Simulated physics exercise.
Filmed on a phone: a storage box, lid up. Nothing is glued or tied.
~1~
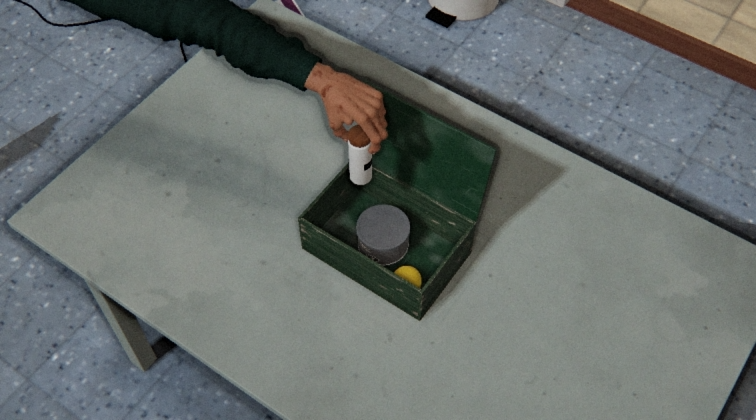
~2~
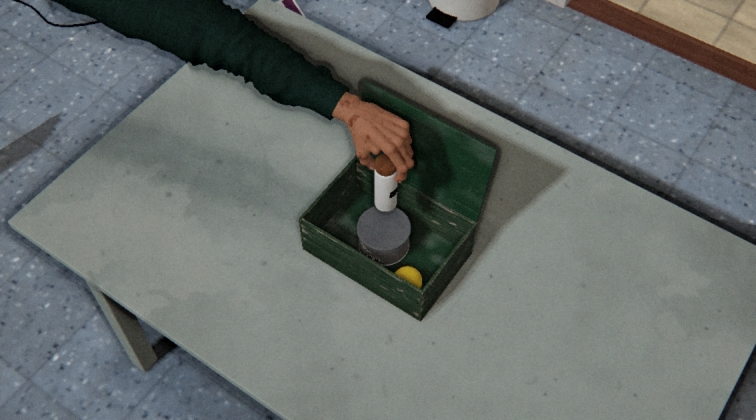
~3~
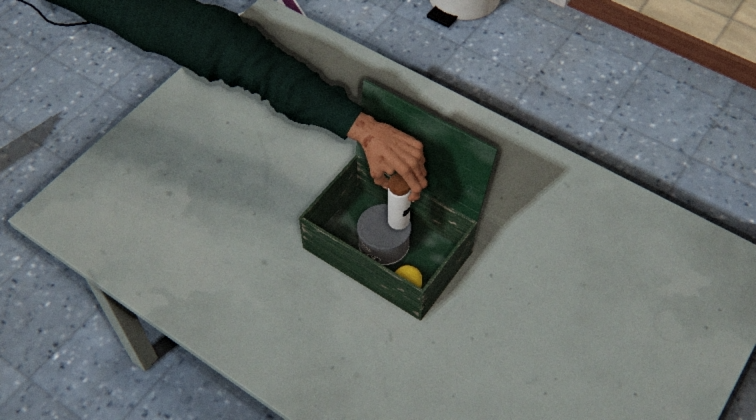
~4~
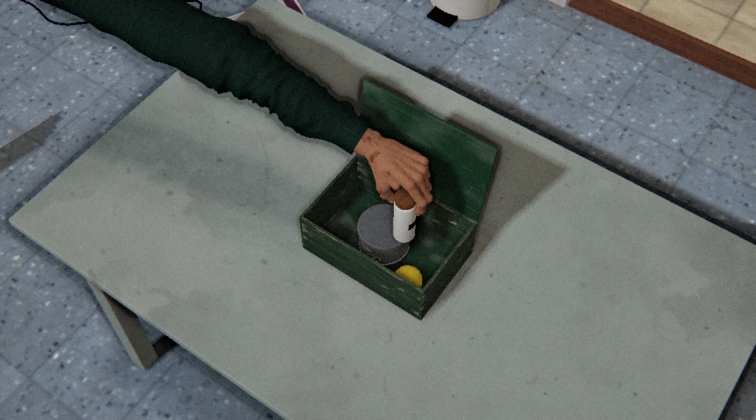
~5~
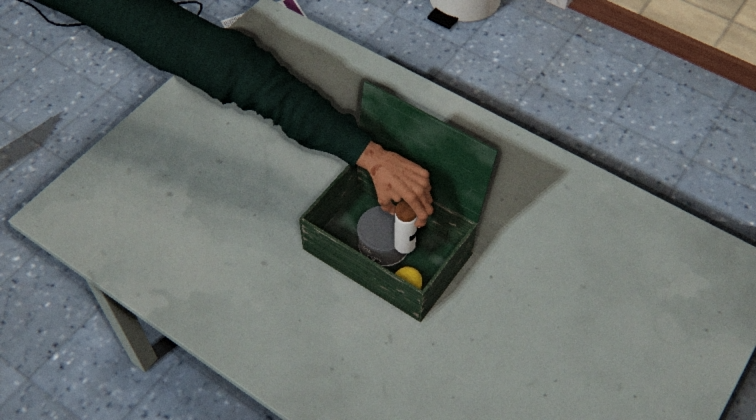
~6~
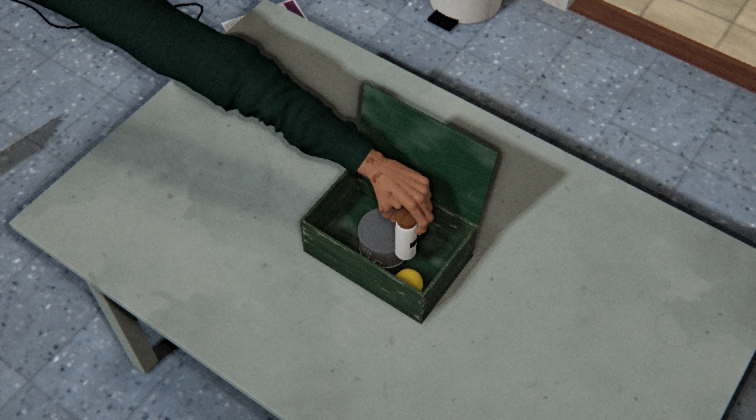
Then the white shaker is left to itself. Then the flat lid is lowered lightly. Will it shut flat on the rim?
In the end the lid shuts flat.
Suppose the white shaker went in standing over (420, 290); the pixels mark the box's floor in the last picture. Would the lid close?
Then it closes.
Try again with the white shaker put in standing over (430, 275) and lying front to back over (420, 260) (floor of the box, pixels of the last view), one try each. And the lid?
In the first case it stays ajar; in the second case it closes.
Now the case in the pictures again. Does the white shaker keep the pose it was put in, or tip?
The white shaker tips.
Then, 0.50 s past the last view, white shaker rocked 58° from its first pose near (419, 262).
Then, 1.20 s past the last view, lid starting down; white shaker on its side near (438, 266).
Then, 1.80 s past the last view, lid 47° above the rim; white shaker on its side near (438, 266).
Then, 2.20 s past the last view, lid 18° above the rim; white shaker on its side near (438, 266).
Finally, lid shut; down or leaning hard in the box, white shaker; the other 2 still in place. Final places as the last picture's camera would see them, white shaker near (438, 266).
